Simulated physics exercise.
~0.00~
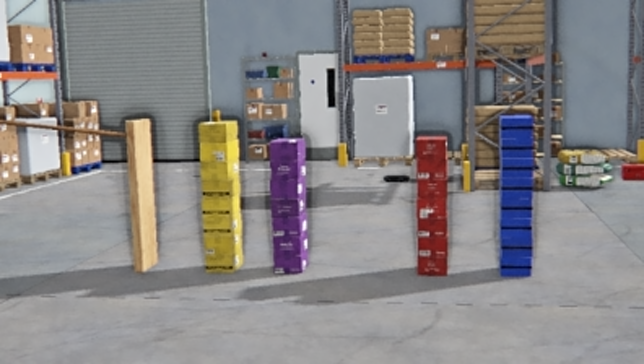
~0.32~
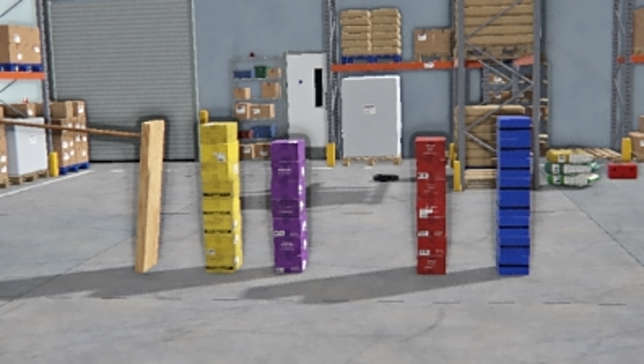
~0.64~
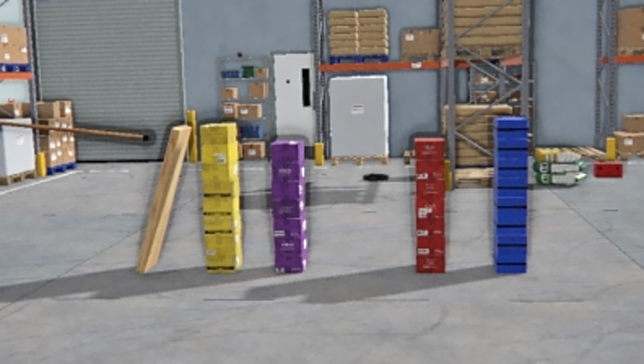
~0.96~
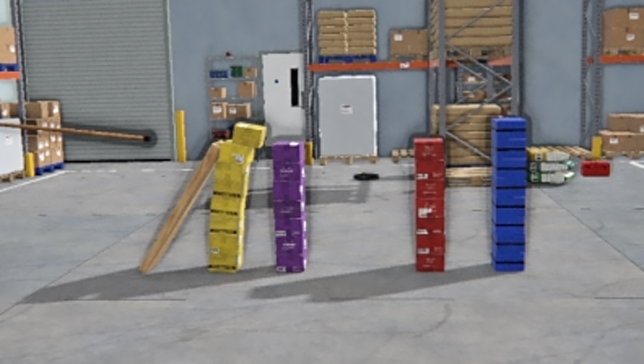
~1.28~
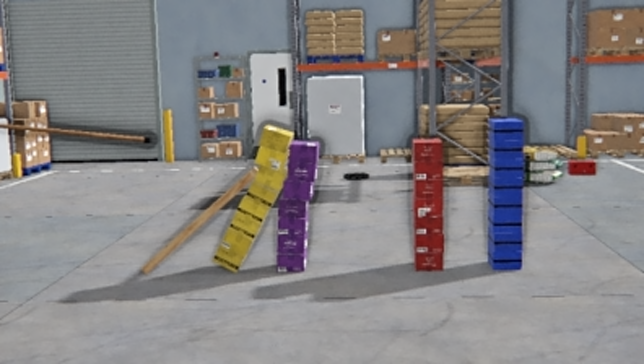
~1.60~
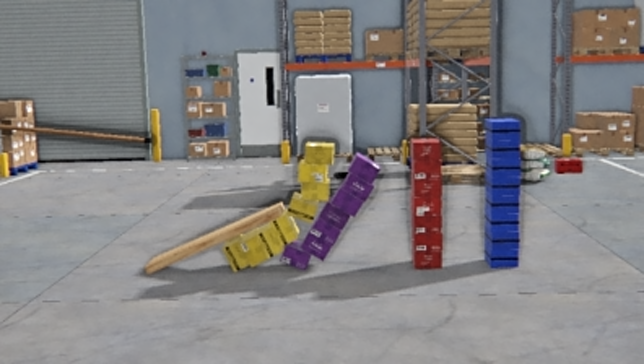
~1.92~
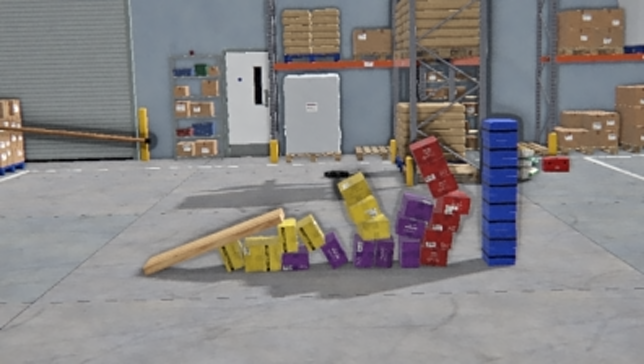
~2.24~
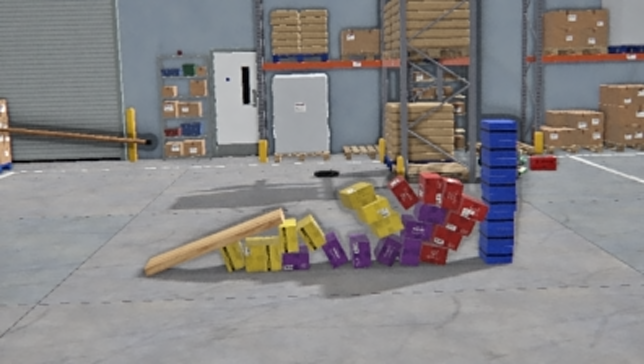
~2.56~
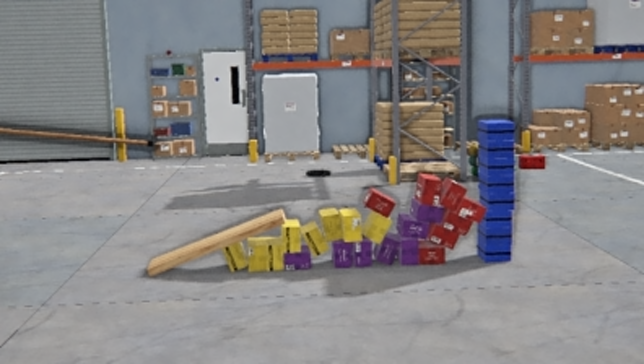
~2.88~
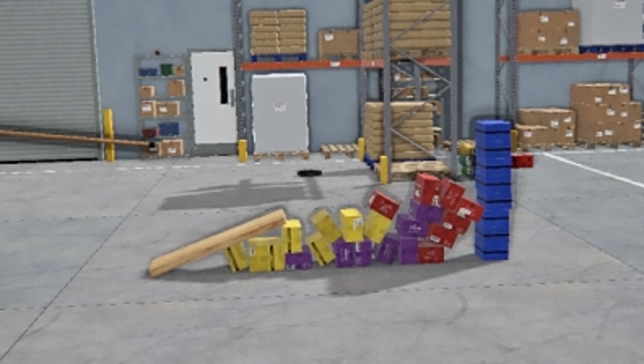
At the start, a wooden board stands upright at the left of four separate columns of parcels, yellow, purple, red and blue, on a warehouse floor, with a dark pole behind it. The board tips to the right and leans into the yellow column, which bends and topples against the purple one. The purple column tilts and breaks apart as it falls into the red stack. The red parcels buckle and tumble against the blue column. At the end, the board rests on a few yellow parcels beside a jumbled heap, while the blue column still stands.
